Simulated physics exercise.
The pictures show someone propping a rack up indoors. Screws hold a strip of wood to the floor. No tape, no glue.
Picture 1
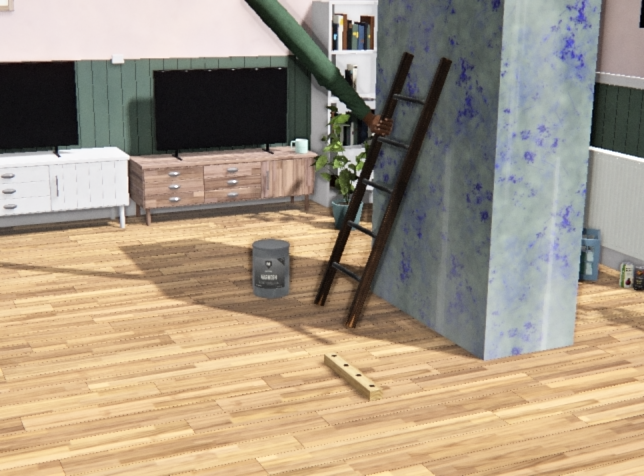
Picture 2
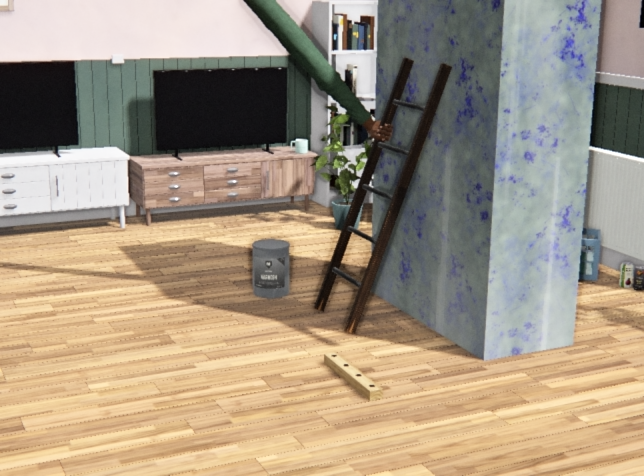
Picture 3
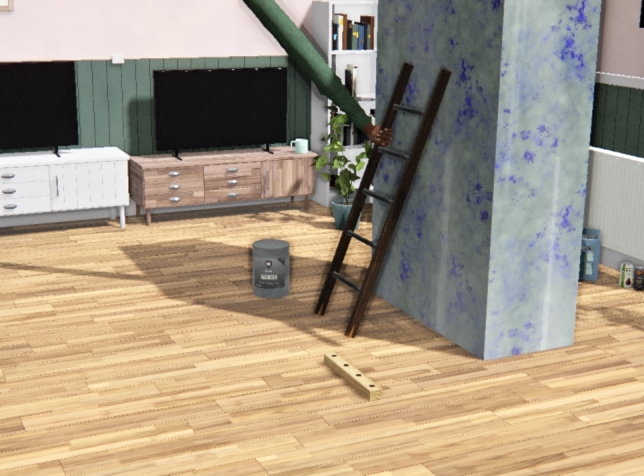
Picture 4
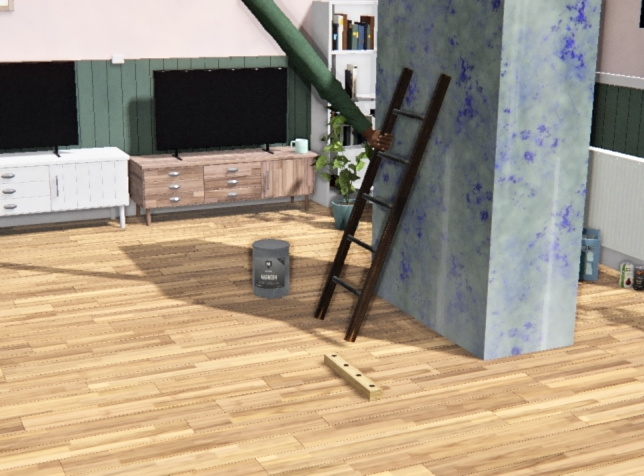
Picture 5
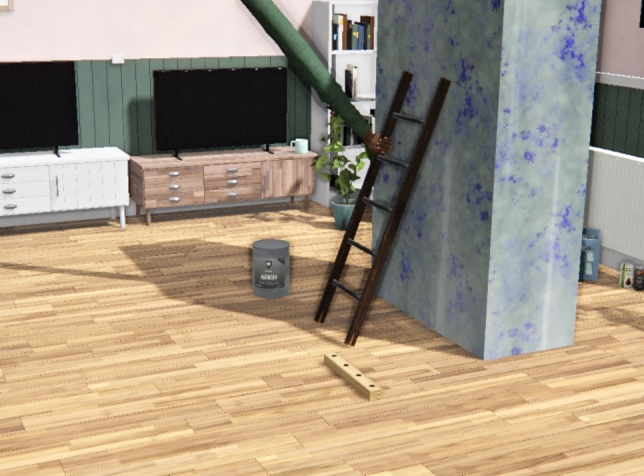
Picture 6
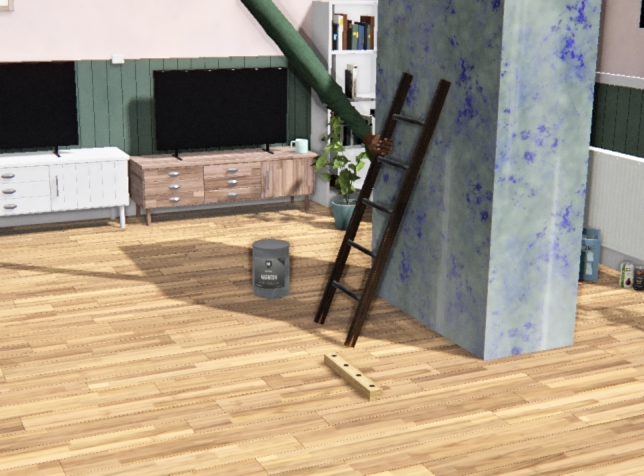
The clip opens with a long green arm holding a black, ladder-like rack at a slant beside a blue-mottled pillar, with a grey pail and a wooden strip on the floor nearby. The arm lowers the rack slightly, its feet shifting a little toward the strip, then both stay almost still.
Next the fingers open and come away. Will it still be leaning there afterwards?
As it turns out, the black rack stays up.
Then, 0.44 s past the last view, black rack at rest near (379, 208).
Finally, the black rack holds its place, near (379, 208); nothing else stirs.
